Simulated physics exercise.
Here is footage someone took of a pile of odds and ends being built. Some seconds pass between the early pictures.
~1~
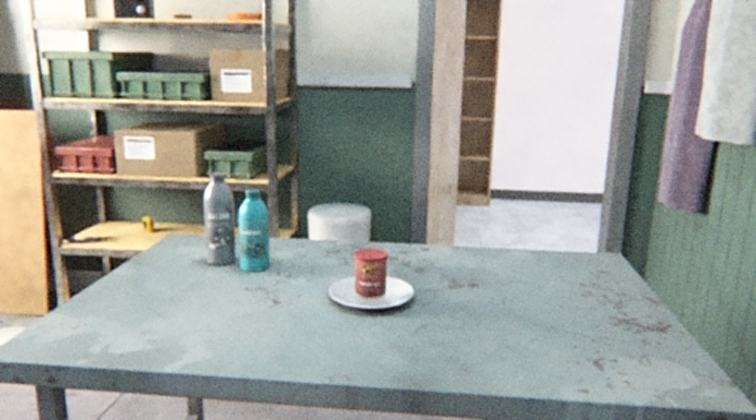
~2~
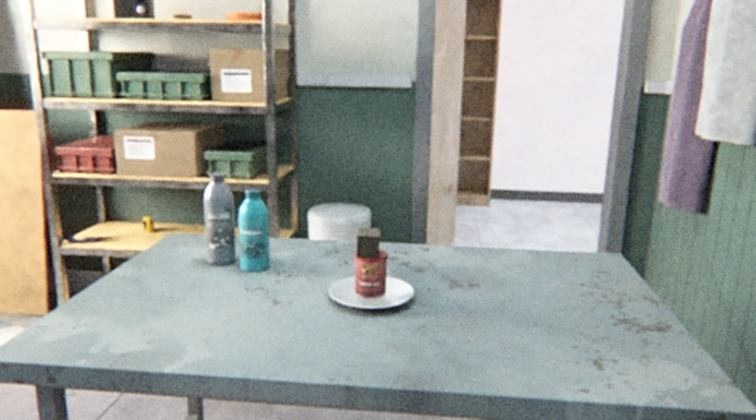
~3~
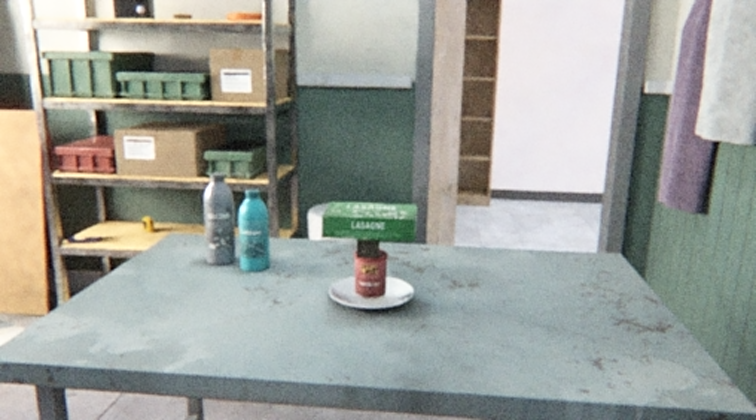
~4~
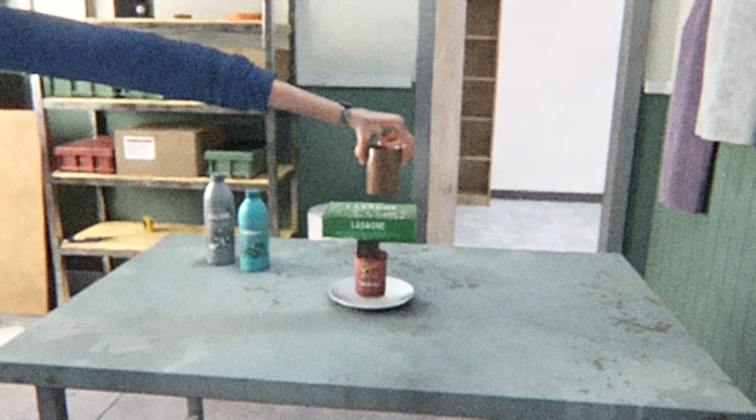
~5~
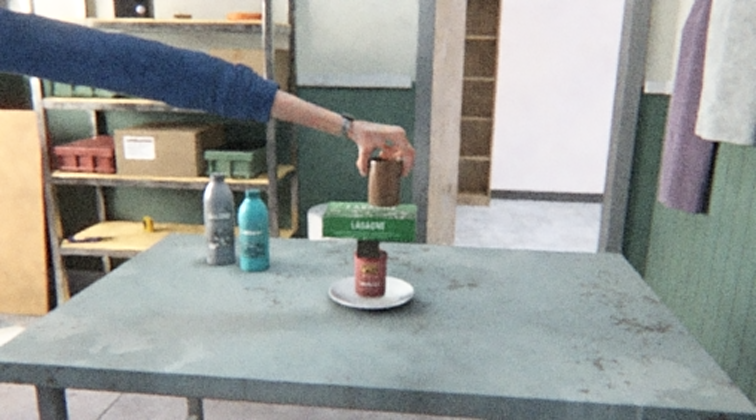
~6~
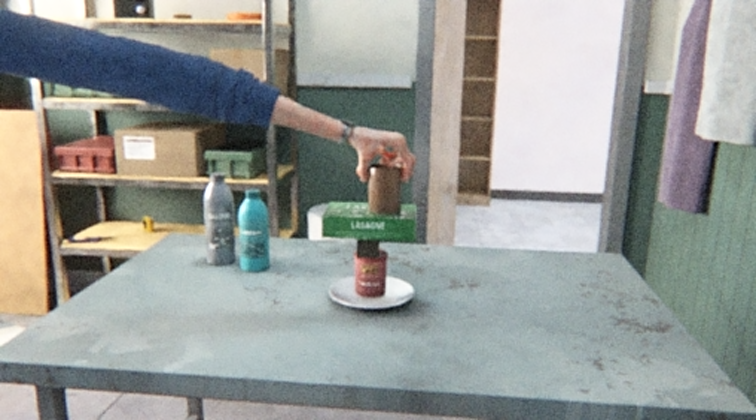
The footage shows a red pot on a white plate on a table, then a dark block and a green packet stacked above it, before a hand reaches in from the left and lowers a brown cup onto the packet.
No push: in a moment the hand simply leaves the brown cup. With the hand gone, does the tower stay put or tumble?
The tower stays put.
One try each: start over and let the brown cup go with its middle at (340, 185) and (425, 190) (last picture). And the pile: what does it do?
First try: It holds; second try: It loses its balance.
Then, 0.30 s later than the last frame, all is still.
Then, 1.40 s later than the last frame, brown cup resting near (385, 189).
When it is over, all 7 as before. End places, in pixels of the last picture, brown cup near (385, 189). The pile holds.
